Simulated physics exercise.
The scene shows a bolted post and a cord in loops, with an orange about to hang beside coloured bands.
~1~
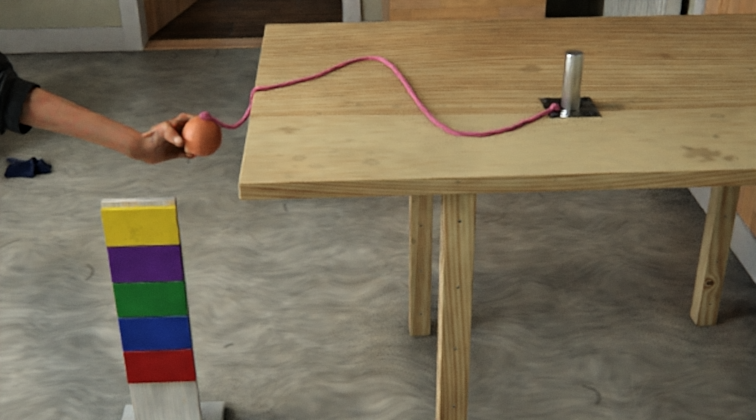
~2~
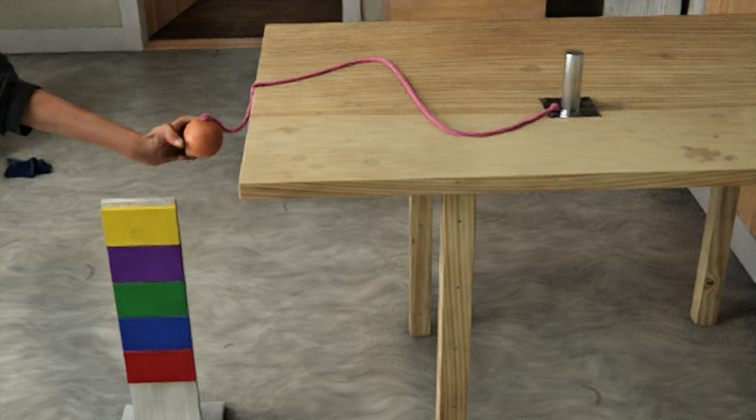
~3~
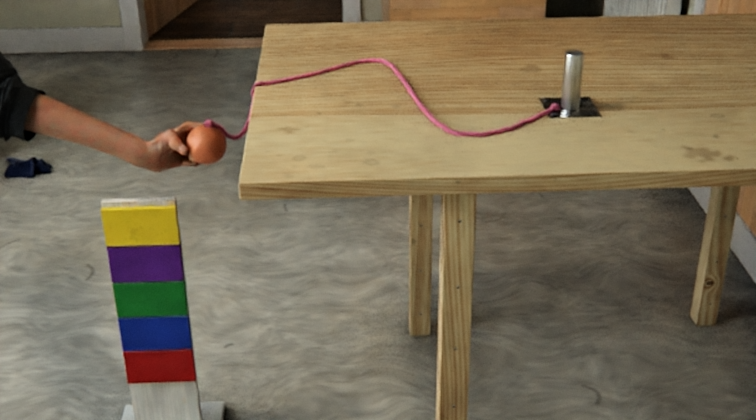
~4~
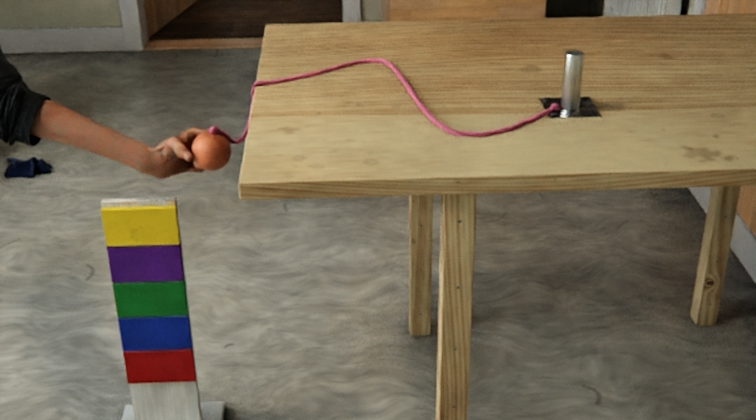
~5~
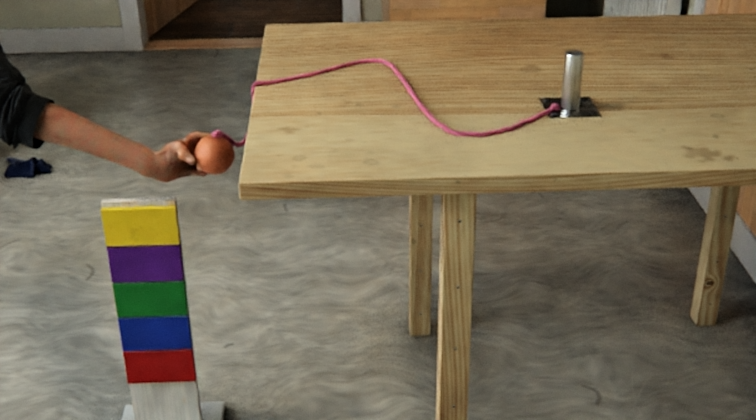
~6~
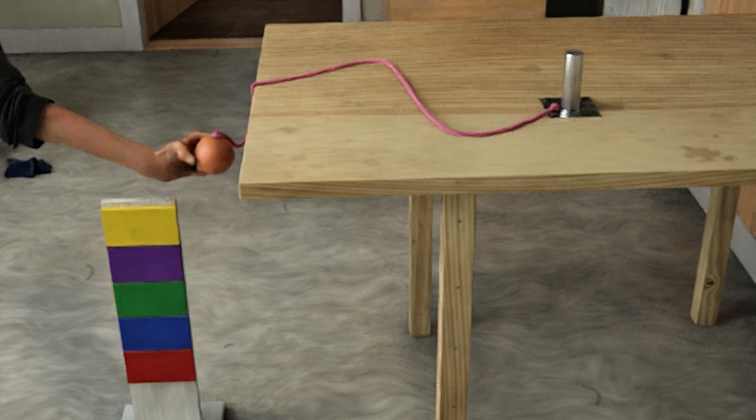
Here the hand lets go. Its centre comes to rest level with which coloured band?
With the red one.
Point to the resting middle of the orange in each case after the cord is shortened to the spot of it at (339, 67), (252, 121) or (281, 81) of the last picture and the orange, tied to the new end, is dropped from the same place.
In order, roughly (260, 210), (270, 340) and (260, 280).
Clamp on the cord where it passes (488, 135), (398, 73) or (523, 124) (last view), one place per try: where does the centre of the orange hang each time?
First try (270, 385), second try (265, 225), third try (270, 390).
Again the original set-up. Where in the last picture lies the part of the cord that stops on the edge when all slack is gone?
You'd find it at roughly (399, 74).
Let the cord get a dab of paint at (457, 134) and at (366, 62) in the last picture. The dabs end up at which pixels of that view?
The first lands at (422, 109), while the second lands at (254, 174).
Soon after, orange near (260, 330); level with blue.
Then, orange near (279, 381); level with red.
At rest, orange near (272, 382); level with red. Its middle rests at the red band.
